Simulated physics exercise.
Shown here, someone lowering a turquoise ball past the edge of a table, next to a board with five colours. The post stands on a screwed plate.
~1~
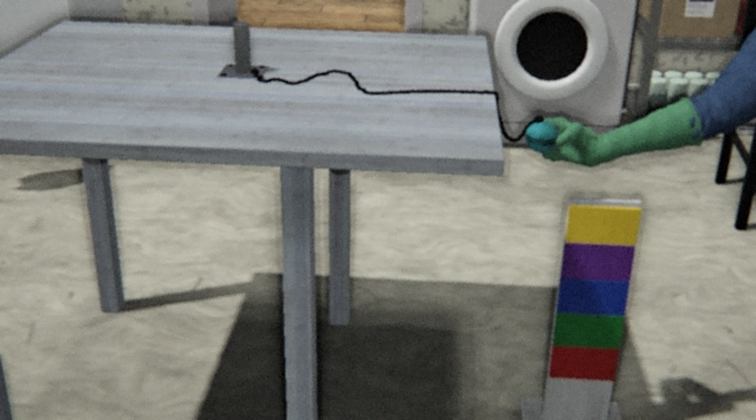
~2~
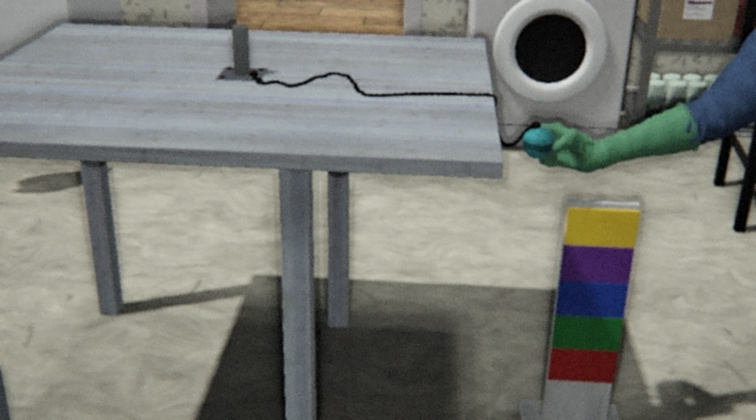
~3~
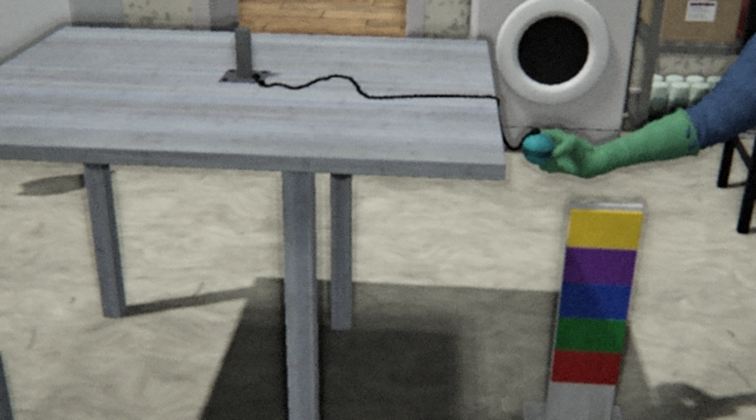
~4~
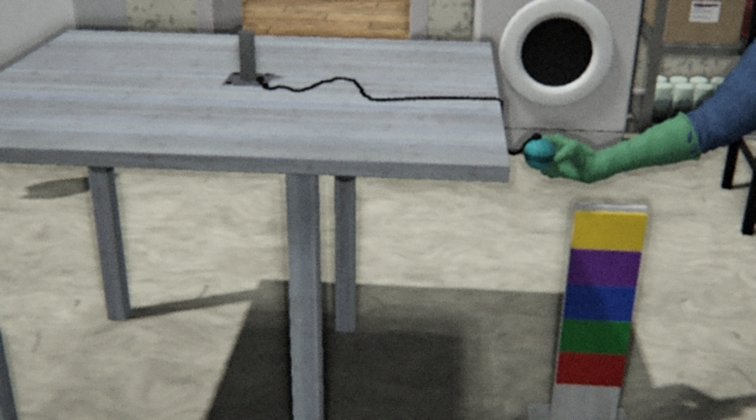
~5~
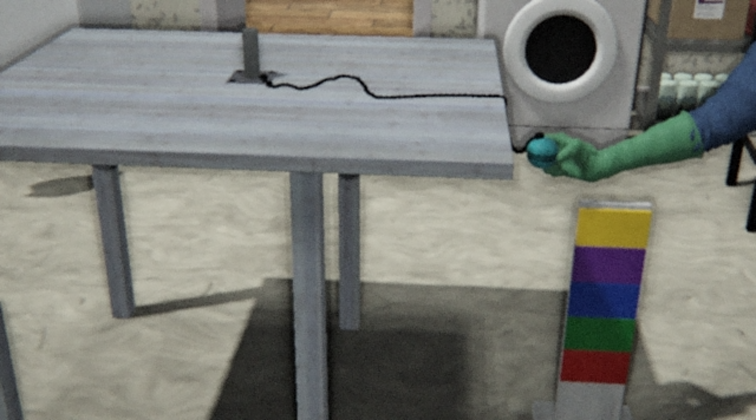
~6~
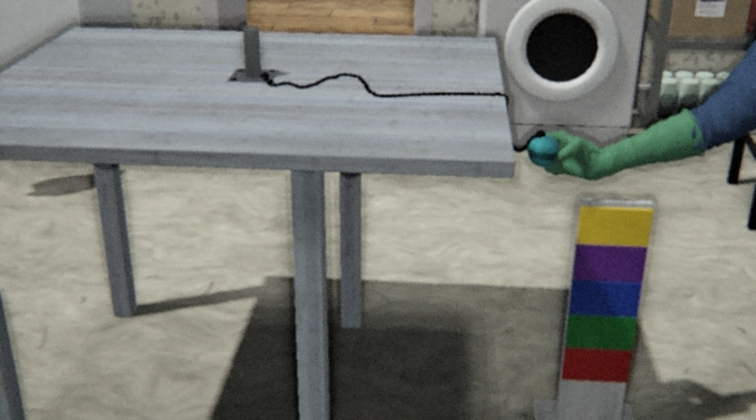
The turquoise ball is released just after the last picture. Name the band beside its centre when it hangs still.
Its middle rests at the blue band.
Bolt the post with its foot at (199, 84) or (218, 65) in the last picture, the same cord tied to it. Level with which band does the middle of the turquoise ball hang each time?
It would be purple; purple.
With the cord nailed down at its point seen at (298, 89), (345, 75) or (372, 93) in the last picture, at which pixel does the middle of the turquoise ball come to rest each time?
The places are (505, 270), (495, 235) and (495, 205).
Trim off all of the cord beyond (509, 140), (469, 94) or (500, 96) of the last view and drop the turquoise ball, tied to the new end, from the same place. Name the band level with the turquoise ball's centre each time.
Taking them in turn: Purple; no band; yellow.
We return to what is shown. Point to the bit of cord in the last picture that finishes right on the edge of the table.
It lies at about (401, 96).
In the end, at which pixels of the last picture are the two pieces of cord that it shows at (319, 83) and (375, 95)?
At (361, 82), then (481, 91).
Early on, ball near (465, 264); level with blue.
Midway, ball near (507, 286); level with blue.
Finally, ball near (497, 286); level with blue. The blue one.
